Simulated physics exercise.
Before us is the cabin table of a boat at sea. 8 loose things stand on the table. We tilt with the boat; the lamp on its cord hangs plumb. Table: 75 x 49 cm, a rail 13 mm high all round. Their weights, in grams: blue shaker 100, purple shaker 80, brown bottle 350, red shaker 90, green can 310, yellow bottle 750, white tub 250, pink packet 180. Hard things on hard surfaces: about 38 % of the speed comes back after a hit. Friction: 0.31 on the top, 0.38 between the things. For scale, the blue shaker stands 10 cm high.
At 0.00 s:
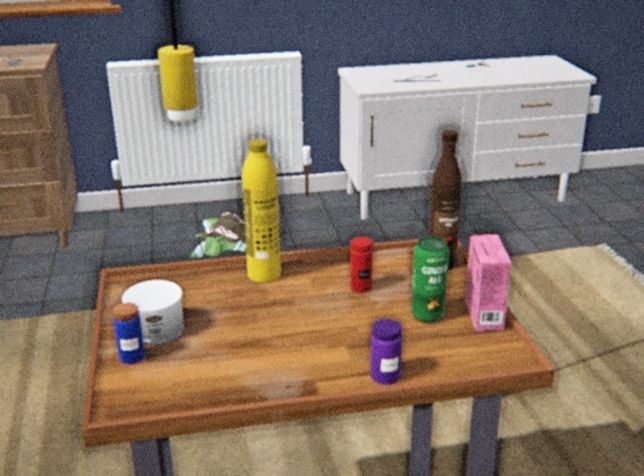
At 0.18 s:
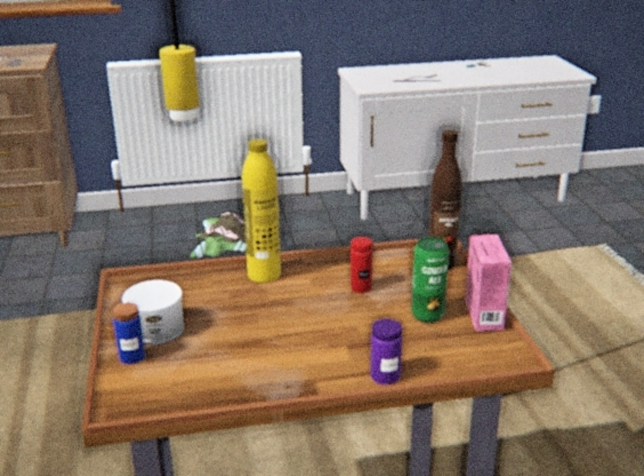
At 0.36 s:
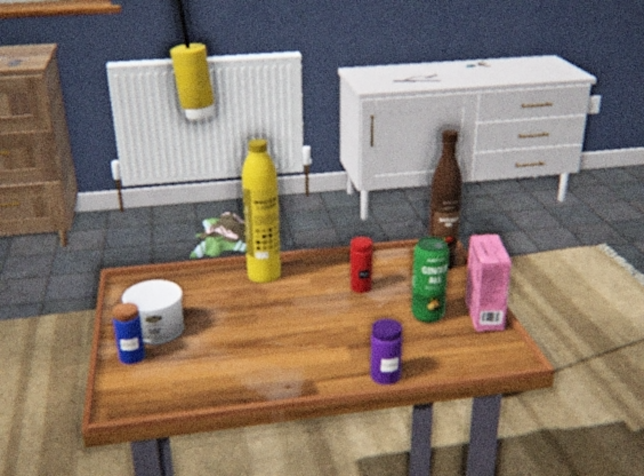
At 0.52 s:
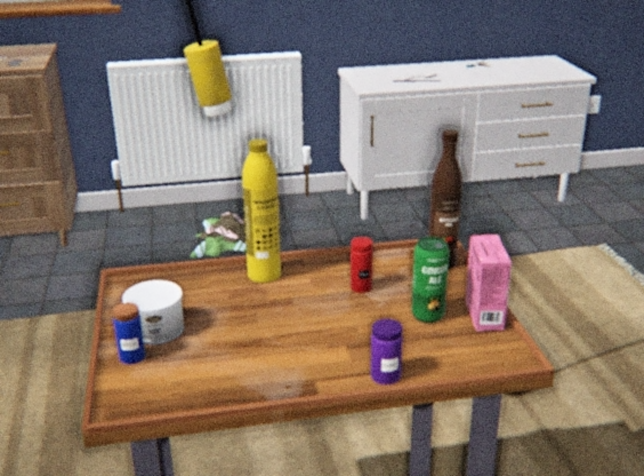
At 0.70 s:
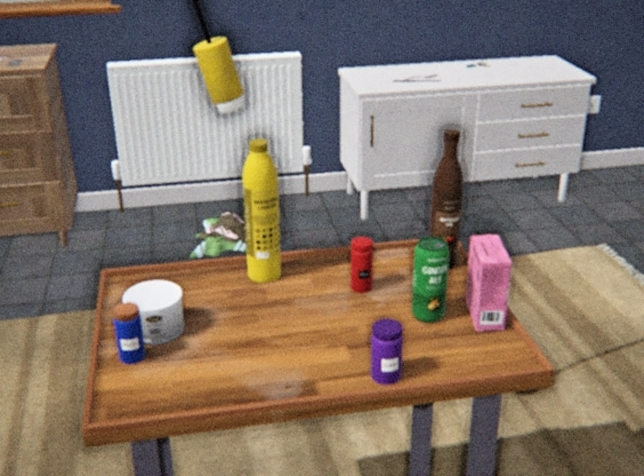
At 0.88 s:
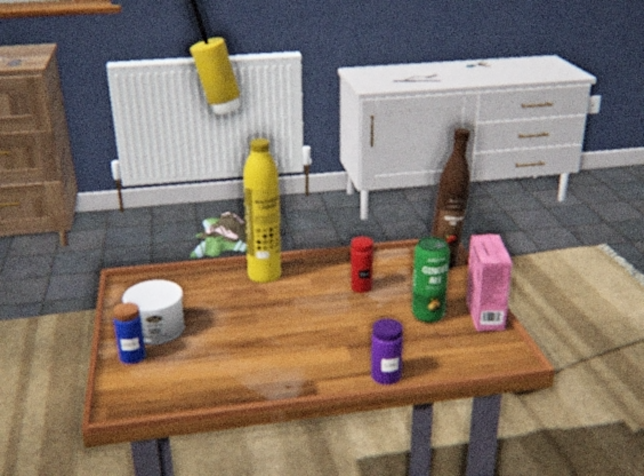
A hanging yellow lamp swings right, then the brown bottle on the table leans right.
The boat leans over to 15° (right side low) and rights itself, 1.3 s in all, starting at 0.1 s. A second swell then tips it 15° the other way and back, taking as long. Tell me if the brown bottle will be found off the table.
The brown bottle falls off the table.
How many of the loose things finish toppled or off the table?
1 of them.
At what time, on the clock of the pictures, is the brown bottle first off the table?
At about 1.1 s.
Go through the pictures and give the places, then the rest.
Boat level; brown bottle (446, 201); blue shaker (129, 333), in the first frame.
Boat level; red shaker (362, 265); green can (430, 281), in the second frame.
Heel 5°, right side down; yellow bottle (261, 211); white tub (155, 312), in the third frame.
Heel 11°, right side down; pink packet (487, 282); blue shaker (129, 333), in the fourth frame.
Heel 15°, right side down; purple shaker (387, 352); red shaker (362, 265), in the fifth frame.
Heel 14°, right side down; brown bottle (452, 199) 5° off its base; green can (430, 281), in the sixth frame.
After 1.38 s, boat level; brown bottle now off the table.
After 1.68 s, heel 6°, left side down.
In the end (3.2 s), off the table, brown bottle; the other 7 under 5 cm from the start.
